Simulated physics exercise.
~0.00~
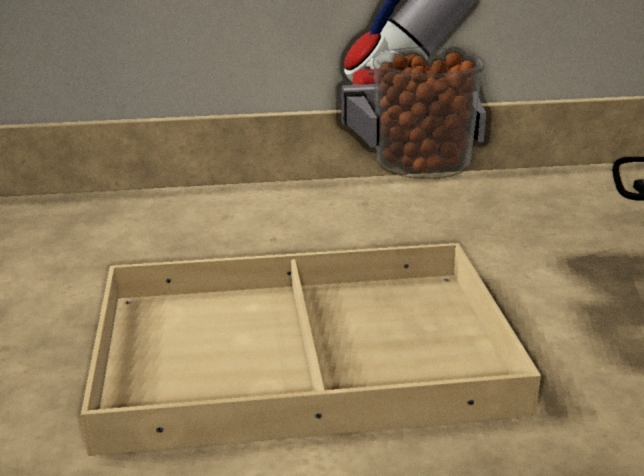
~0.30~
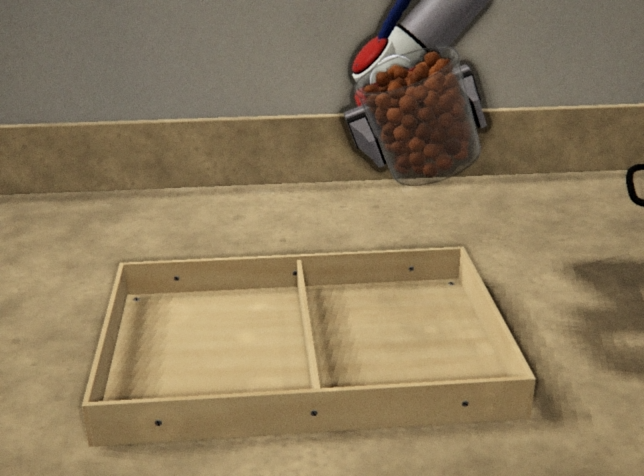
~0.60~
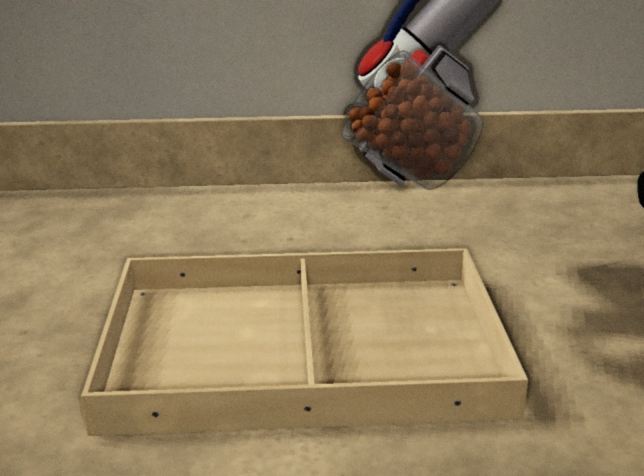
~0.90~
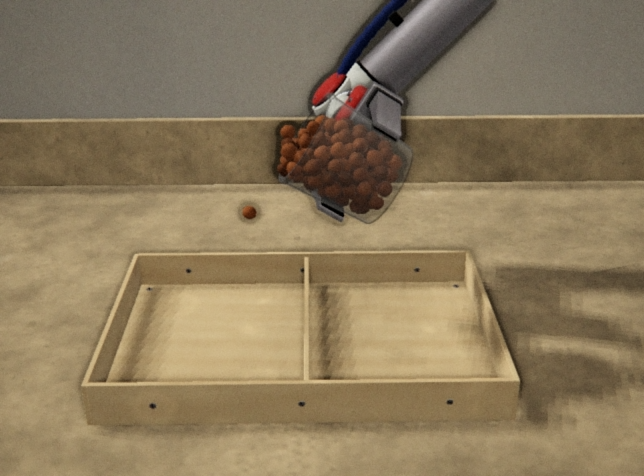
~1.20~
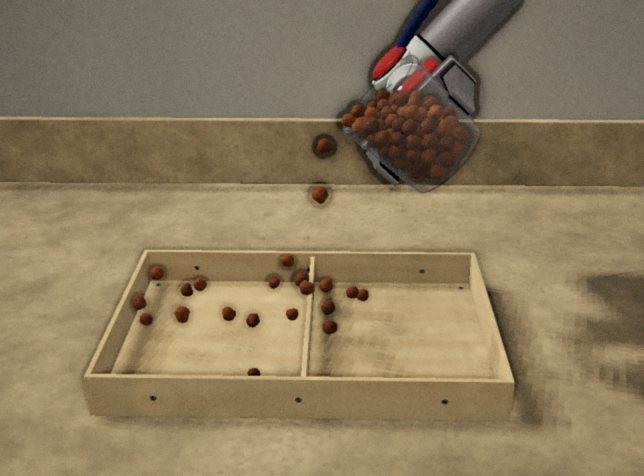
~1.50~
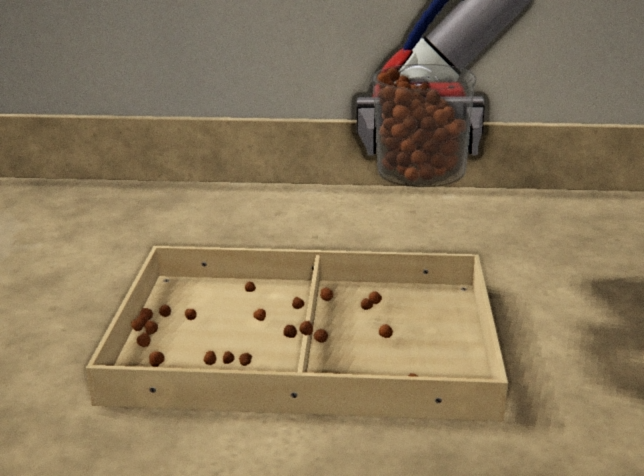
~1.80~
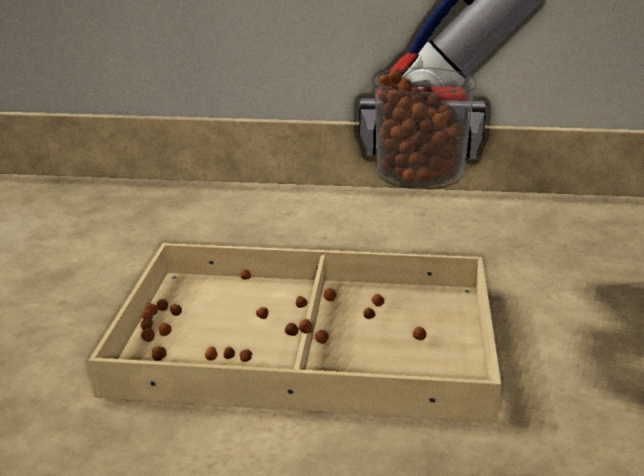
We see a robot gripper holding a clear cup of brown nuts above a two-part wooden tray, tilting it left so some spill and scatter across both parts. The gripper then turns the cup upright, still mostly full, with more nuts lying in the left part than the right.
